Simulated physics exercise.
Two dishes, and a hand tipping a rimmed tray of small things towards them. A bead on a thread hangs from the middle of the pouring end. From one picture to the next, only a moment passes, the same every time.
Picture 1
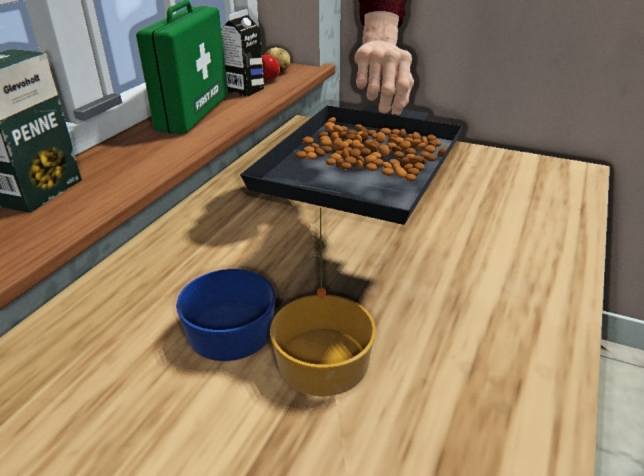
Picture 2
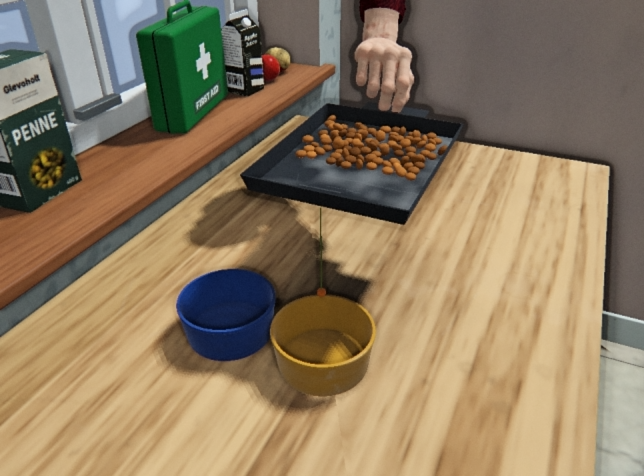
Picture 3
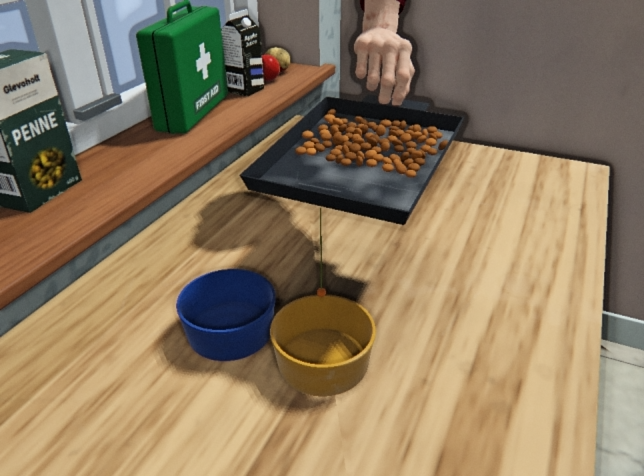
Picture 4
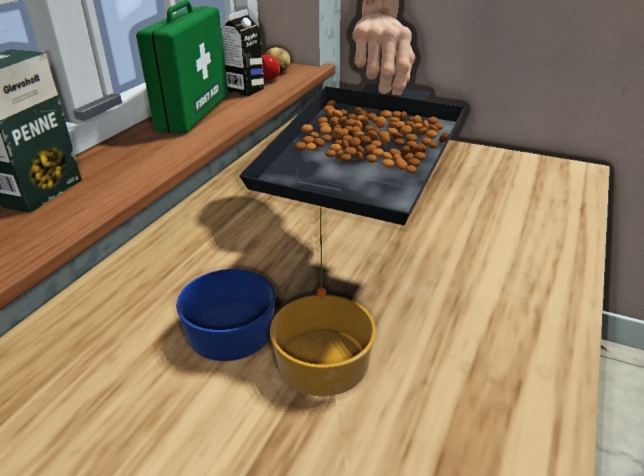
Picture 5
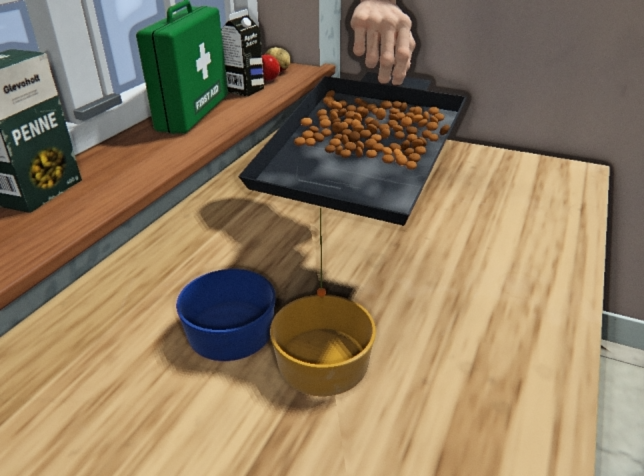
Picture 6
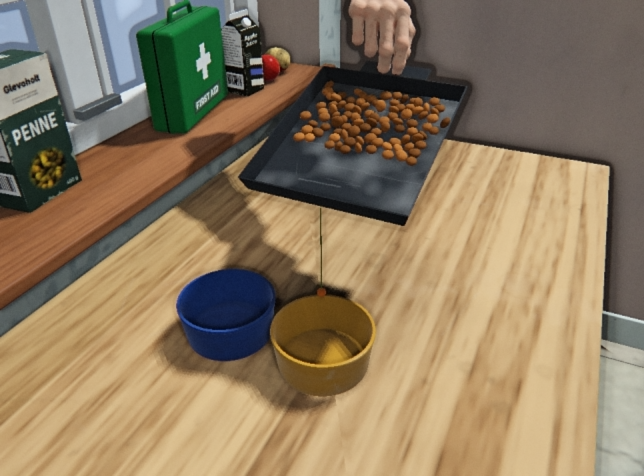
A hand raised the far end of a dark tray of small brown pieces, slowly tilting it towards a blue bowl and a yellow one on a wooden counter, while the pieces stayed bunched near the back.
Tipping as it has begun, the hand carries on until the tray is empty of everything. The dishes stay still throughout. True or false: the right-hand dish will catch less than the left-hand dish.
False, the right-hand dish catches more.
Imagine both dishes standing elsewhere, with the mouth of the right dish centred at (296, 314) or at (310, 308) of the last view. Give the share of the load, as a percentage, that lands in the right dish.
About 50 per cent, then about 40 per cent.
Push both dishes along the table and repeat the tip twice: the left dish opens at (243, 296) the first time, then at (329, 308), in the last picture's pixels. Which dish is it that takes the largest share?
The first time it's the right-side dish, the second time it's the left-side dish.
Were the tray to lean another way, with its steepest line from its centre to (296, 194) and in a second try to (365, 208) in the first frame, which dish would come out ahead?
The leftmost dish, then the rightmost dish.
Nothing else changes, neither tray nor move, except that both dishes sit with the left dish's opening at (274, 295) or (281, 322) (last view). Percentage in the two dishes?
Trial 1 near 60 %, trial 2 near 80 %.
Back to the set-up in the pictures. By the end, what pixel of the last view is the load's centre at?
Around (319, 365), give or take.
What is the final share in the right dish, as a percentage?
Close to 60 in every hundred pieces.
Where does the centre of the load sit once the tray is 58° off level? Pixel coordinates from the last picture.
Load centre: Approx. (334, 197).
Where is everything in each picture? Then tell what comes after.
Corners of the pouring end at (247, 173) and (406, 207), level; middle of the load at (374, 146), bits of cat kibble; left dish at (201, 342); right dish at (301, 376); bead on its thread at (321, 292), in the first frame.
Corners of the pouring end at (247, 173) and (406, 207), level; middle of the load at (374, 144), in the second frame.
Corners of the pouring end at (246, 174) and (405, 208), tipped barely, level across its low end; middle of the load at (374, 139), in the third frame.
Corners of the pouring end at (246, 174) and (405, 209), tipped a little, level across its low end; middle of the load at (374, 132), in the fourth frame.
Corners of the pouring end at (245, 174) and (405, 210), tipped a little, level across its low end; middle of the load at (374, 125), in the fifth frame.
Corners of the pouring end at (245, 175) and (404, 211), tipped clearly, level across its low end; middle of the load at (374, 118); left dish at (201, 342); right dish at (301, 376), in the sixth frame.
Soon, tray tipped steeply; most on the tray; a small part in the air.
A while on, tray tipped right over; about two thirds on the tray; a small part in the right dish; a stray few in the left dish; a small part outside both; a small part in the air.
Towards the end, tray tipped past a quarter turn; about two thirds in the right dish; a small part in the left dish; about a quarter outside both.
Finally, tray tipped past a quarter turn; about two thirds in the right dish; a small part in the left dish; about a quarter outside both.
